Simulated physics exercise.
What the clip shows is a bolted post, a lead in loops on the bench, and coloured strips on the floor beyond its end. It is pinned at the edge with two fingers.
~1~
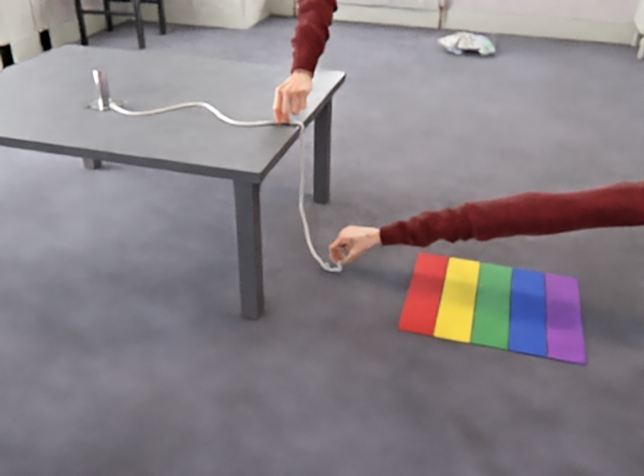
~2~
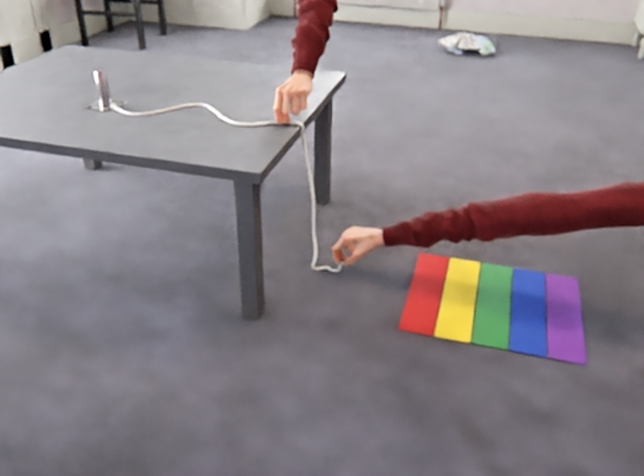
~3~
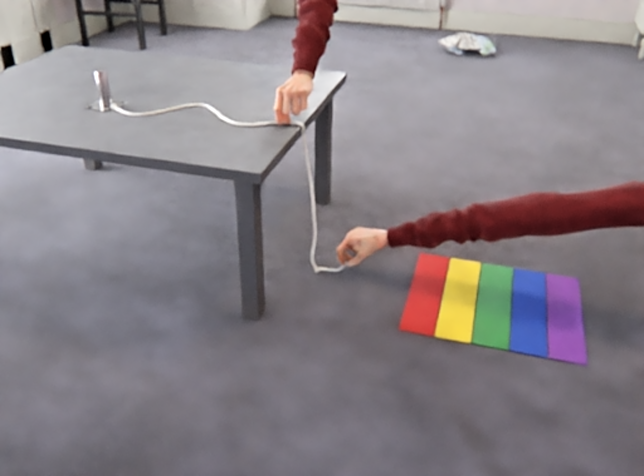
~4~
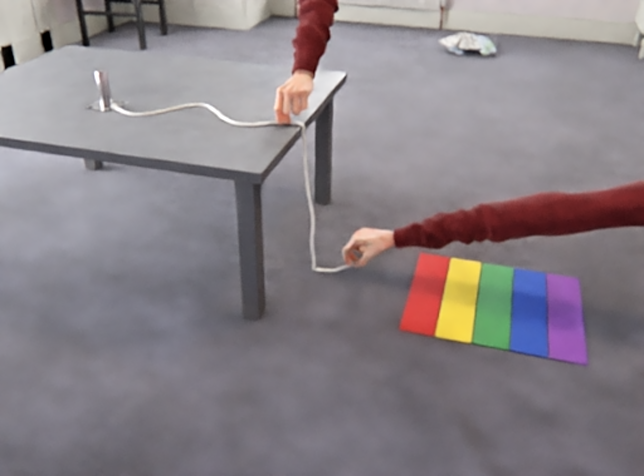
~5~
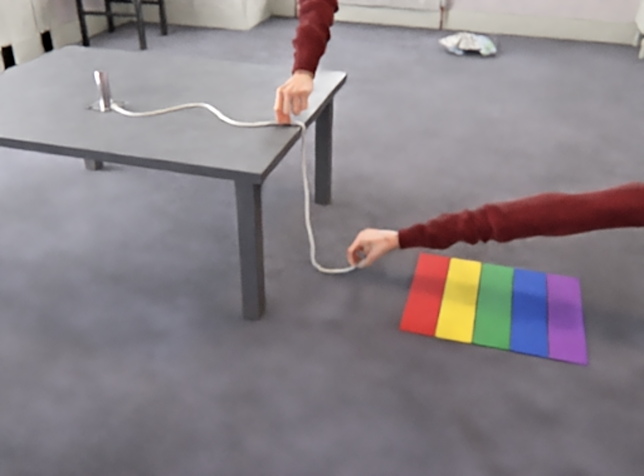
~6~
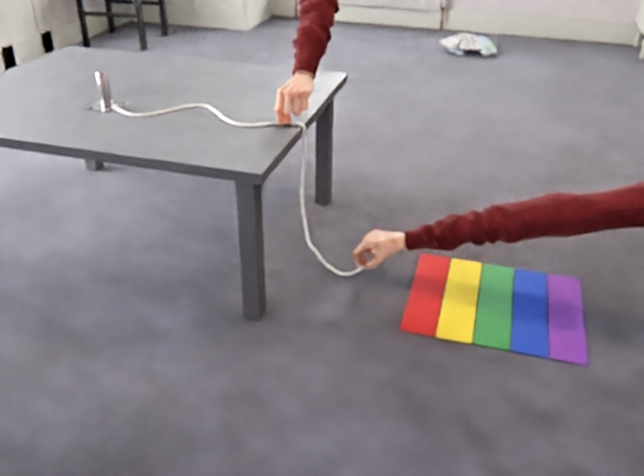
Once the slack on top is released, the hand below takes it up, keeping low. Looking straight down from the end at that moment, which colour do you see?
You see green.
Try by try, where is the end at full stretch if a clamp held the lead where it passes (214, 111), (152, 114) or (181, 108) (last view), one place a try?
Near (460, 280), then (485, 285), then (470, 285).
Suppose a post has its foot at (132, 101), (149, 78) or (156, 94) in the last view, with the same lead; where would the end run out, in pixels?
Near (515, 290); near (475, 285); near (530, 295).
Soon after, end near (431, 277); over red.
After that, end near (470, 284); over yellow.
At the stop, end near (495, 288); over green. Over green.
